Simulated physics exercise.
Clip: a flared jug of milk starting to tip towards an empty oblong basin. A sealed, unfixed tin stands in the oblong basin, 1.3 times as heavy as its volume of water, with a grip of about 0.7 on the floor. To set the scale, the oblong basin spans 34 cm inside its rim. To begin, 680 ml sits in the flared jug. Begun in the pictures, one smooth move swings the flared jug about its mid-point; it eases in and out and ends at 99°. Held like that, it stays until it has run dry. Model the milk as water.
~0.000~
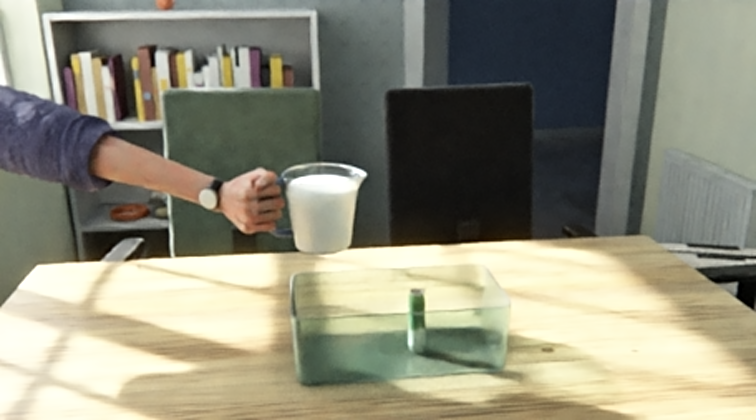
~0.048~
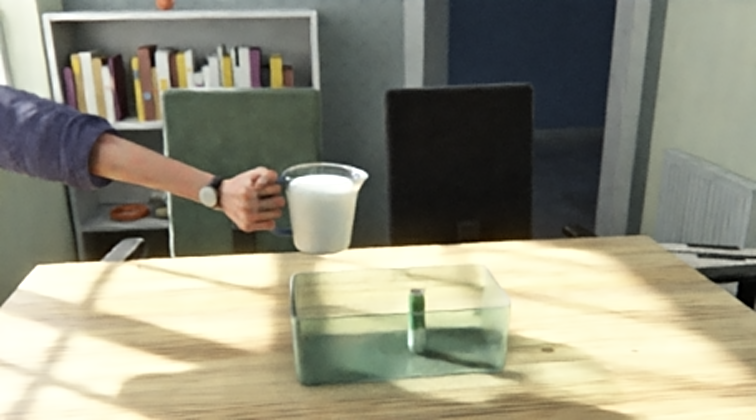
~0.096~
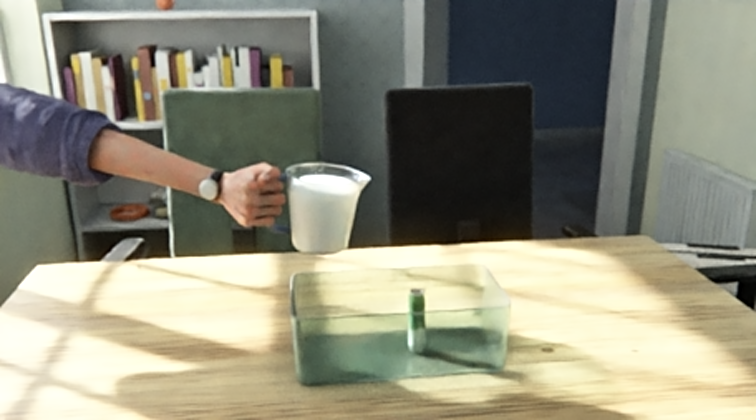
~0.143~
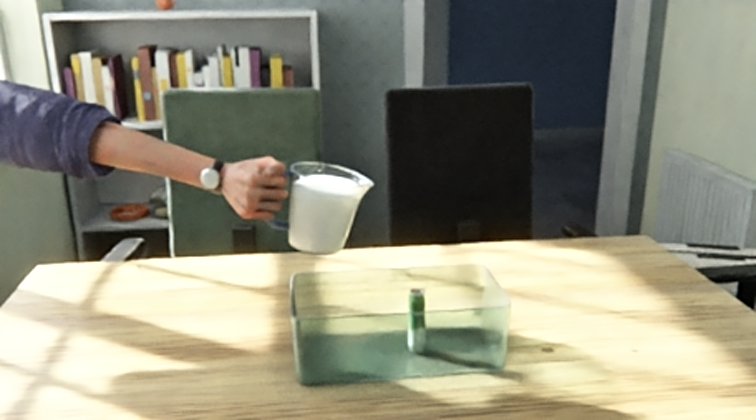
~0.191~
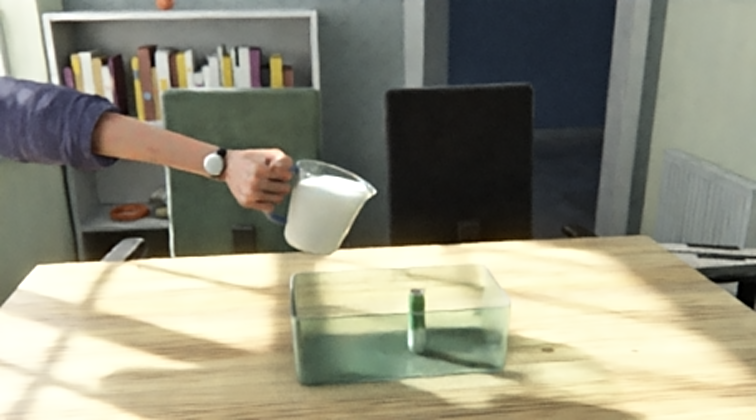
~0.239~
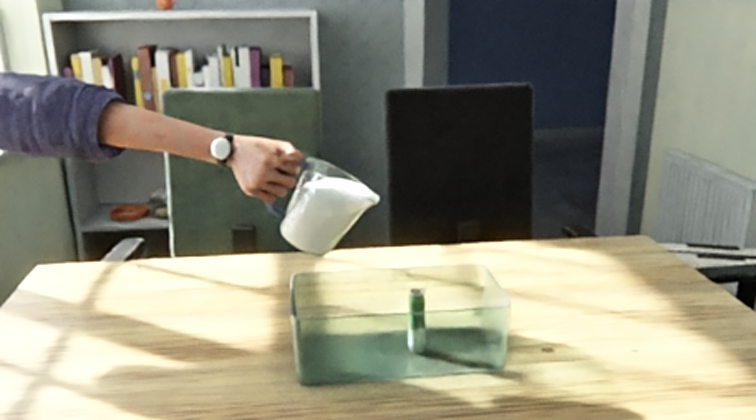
In a sunlit room with a bookshelf and a dark doorway behind, a pale wooden table is seen from its front, slightly above. A clear jug of white milk is held at left of centre by a hand with a wristwatch and purple-blue sleeve, above a translucent green basin with a small green-and-white tin. The hand smoothly tilts the jug rightward while the camera stays still.
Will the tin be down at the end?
Yes.
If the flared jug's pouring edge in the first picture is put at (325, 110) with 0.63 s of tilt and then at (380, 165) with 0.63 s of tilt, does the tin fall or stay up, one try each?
In the first try it comes down; in the second it comes down.
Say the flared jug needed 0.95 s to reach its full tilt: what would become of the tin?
Result: Tin tipped over.
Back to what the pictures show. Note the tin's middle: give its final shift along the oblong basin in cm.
About 8.0 cm.
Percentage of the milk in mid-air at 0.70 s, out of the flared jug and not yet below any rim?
Some 14 per cent.
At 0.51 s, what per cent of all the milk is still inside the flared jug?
Close to 54 in a hundred.
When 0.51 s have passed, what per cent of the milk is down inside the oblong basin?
Roughly 18 percent.
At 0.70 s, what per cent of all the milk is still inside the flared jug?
What remains is about 14 percent of it all.
Then, 0.51 s in, the tilt is 90° and 53 per cent is still to pour; the tin stands where it began.
Then, 0.70 s in, the tilt is 99° and 13 per cent is still to pour; the tin stands 2 cm from where it began.
Then, 0.91 s in, the tilt is 99° and 2 per cent is still to pour; the tin leans 55°.
Then, 1.13 s in, the tilt is 99° and 0 per cent is still to pour; the tin lies on its side.
Finally, the tin lies on its side.
